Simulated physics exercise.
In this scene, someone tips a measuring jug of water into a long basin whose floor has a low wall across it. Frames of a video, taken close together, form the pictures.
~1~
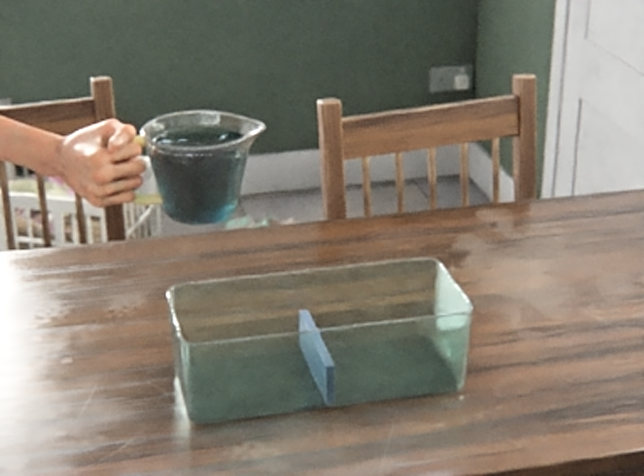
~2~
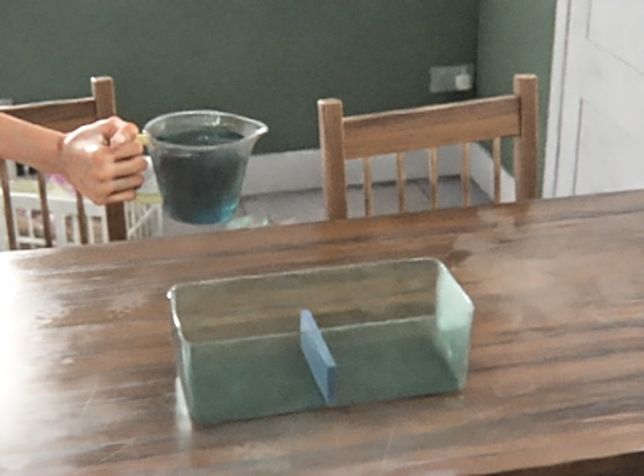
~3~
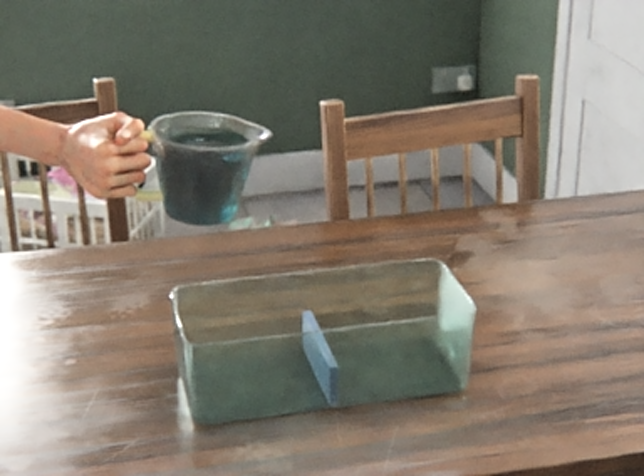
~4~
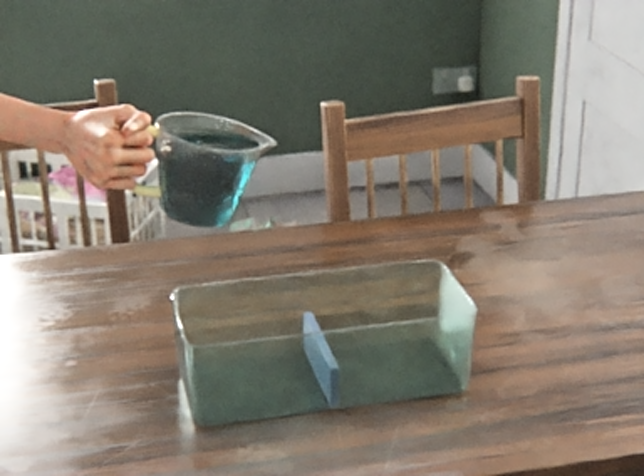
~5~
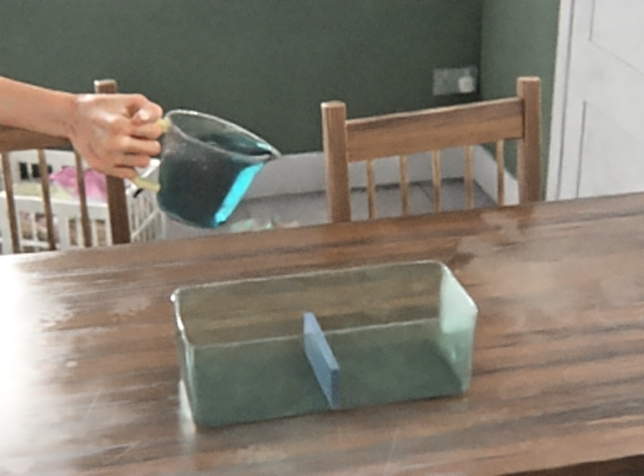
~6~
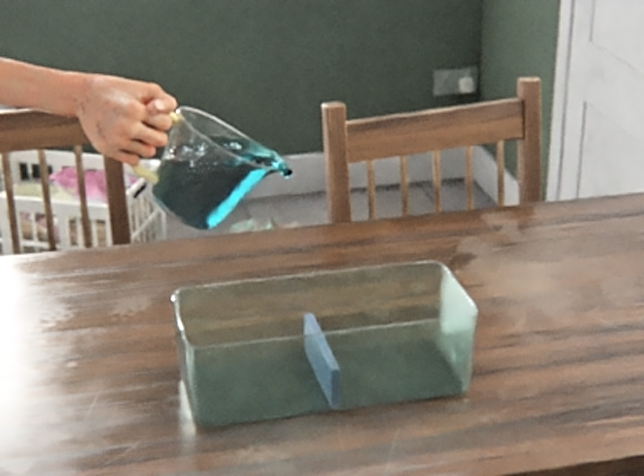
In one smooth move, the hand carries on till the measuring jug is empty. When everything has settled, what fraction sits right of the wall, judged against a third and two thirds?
It settles with between one third and two thirds on the right.
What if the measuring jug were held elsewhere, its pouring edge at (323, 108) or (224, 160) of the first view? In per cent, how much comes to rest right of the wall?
90 and 5 in a hundred.
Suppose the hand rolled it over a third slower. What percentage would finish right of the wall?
Estimate: Around 60 %.
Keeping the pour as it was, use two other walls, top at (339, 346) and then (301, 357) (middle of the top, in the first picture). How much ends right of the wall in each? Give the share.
Try 1: About 20 percent; try 2: About 70 percent.
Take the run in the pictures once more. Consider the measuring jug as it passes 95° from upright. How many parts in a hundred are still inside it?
I'd reckon near 30 percent is still held at that tilt.
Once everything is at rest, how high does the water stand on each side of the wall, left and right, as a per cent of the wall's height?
I'd put the left at about 30 and the right at about 20.
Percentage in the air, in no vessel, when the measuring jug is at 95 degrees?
35 %.
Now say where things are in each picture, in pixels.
The first picture shows tilt 0°; pouring edge (265, 125); surface from (148, 144) to (248, 136); the long basin's rim runs from (174, 316) to (455, 284); the wall's top is at (316, 338).
The second picture shows tilt 1°; pouring edge (267, 127); surface from (151, 144) to (249, 138).
The third picture shows tilt 6°; pouring edge (272, 132); surface from (155, 144) to (253, 140).
The fourth picture shows tilt 13°; pouring edge (277, 142); surface from (159, 146) to (260, 143).
The fifth picture shows tilt 22°; pouring edge (281, 154); surface from (164, 151) to (272, 146).
The sixth picture shows tilt 33°; pouring edge (282, 168); surface from (165, 156) to (272, 157); 4 per cent is over the edge.
A moment on, the measuring jug is tipped on its side and 32 per cent is still to pour, 4 is left of the wall and 29 right of it.
Next, the measuring jug is tipped right over and 1 per cent is still to pour, 51 is left of the wall and 42 right of it.
Then the measuring jug is tipped right over and 0 per cent is still to pour, 53 is left of the wall and 43 right of it.
Later the measuring jug is tipped right over and 0 per cent is still to pour, 53 is left of the wall and 44 right of it.
Finally, 53 per cent lies left of the wall, 44 right of it and 3 outside.
